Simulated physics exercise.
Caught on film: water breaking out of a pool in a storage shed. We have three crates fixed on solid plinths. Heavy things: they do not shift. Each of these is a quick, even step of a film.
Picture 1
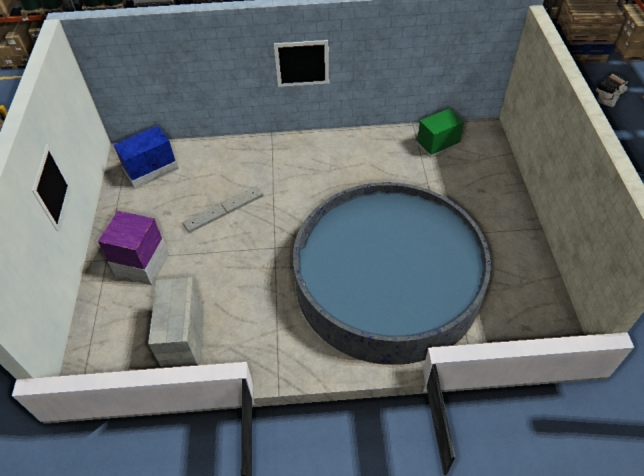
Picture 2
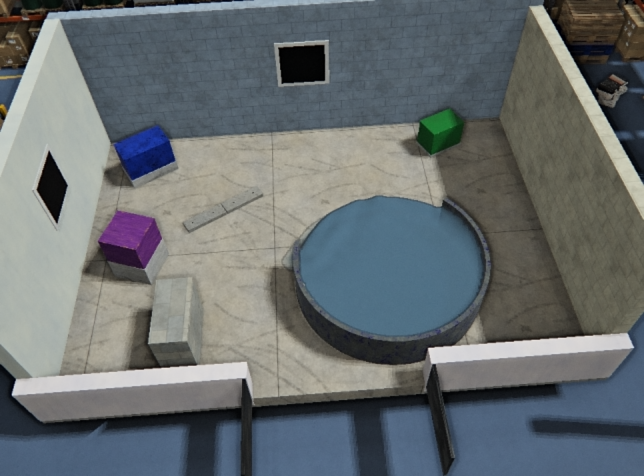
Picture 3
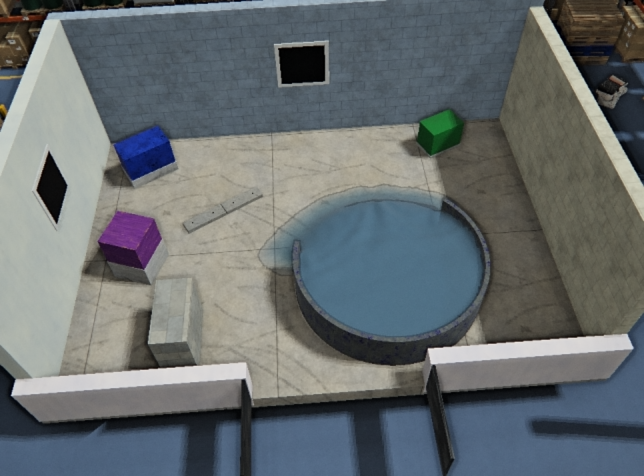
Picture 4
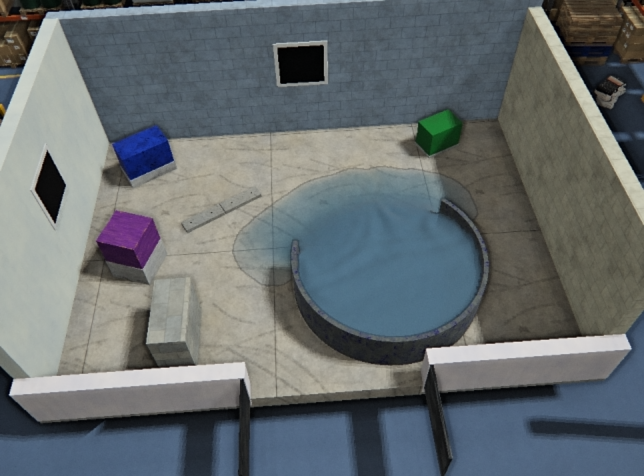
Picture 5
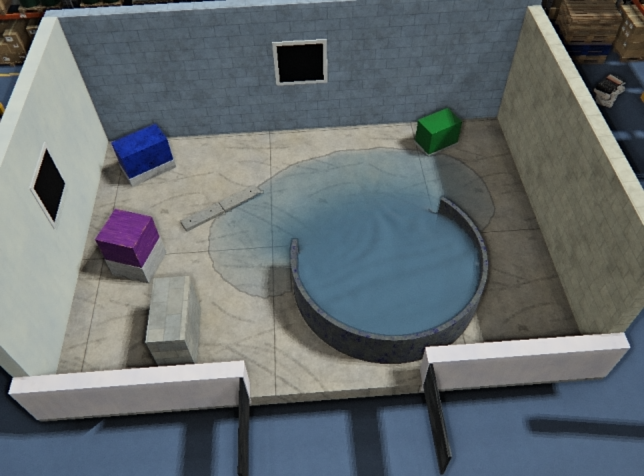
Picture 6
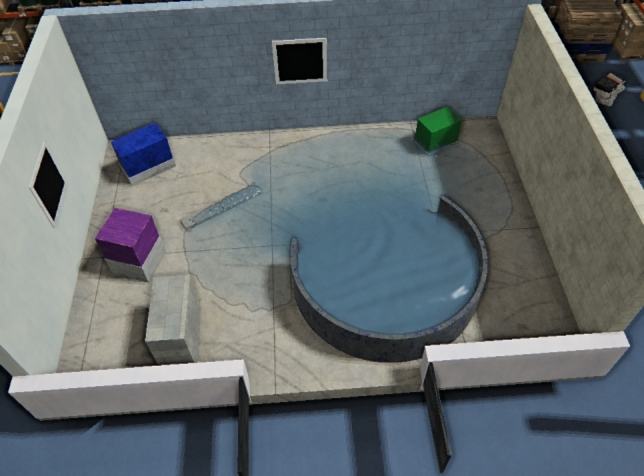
A round pool of water stood whole in a walled room with colored boxes, then its far side opened and water poured out, spreading across the floor toward the back wall and the left.
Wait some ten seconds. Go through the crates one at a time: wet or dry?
Crate by crate: Purple crate dry, green crate wet, blue crate wet.
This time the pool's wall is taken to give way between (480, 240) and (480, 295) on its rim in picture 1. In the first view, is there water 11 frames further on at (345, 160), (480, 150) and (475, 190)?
In sequence: Untouched, inundated, inundated.
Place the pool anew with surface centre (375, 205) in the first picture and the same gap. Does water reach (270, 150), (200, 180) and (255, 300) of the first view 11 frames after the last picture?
Results in order - swamped, swamped, left untouched.
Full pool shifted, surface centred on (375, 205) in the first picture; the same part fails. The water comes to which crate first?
Answer: The green-painted one.
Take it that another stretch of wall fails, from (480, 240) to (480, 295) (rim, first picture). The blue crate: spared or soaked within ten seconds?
The blue crate stays clear.
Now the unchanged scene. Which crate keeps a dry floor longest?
That one's the one in blue.
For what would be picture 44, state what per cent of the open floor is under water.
Share estimate: About 100 per cent.
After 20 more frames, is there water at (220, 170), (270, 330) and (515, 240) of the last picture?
First spot swamped, second spot clear, third spot swamped.
A moment on, water covers 55 % of the floor; the purple crate water round its plinth, the green crate water round its plinth, the blue crate water round its plinth.
Next, water covers 60 % of the floor; the purple crate water round its plinth, the green crate water round its plinth, the blue crate water round its plinth.
Then, water covers 70 % of the floor; the purple crate water round its plinth, the green crate water round its plinth, the blue crate water round its plinth.
Later, water covers 100 % of the floor; the purple crate water round its plinth, the green crate water round its plinth, the blue crate water round its plinth.
In the end, water covers 100 % of the floor; the purple crate stayed above the water, the green crate was topped, the blue crate was topped.
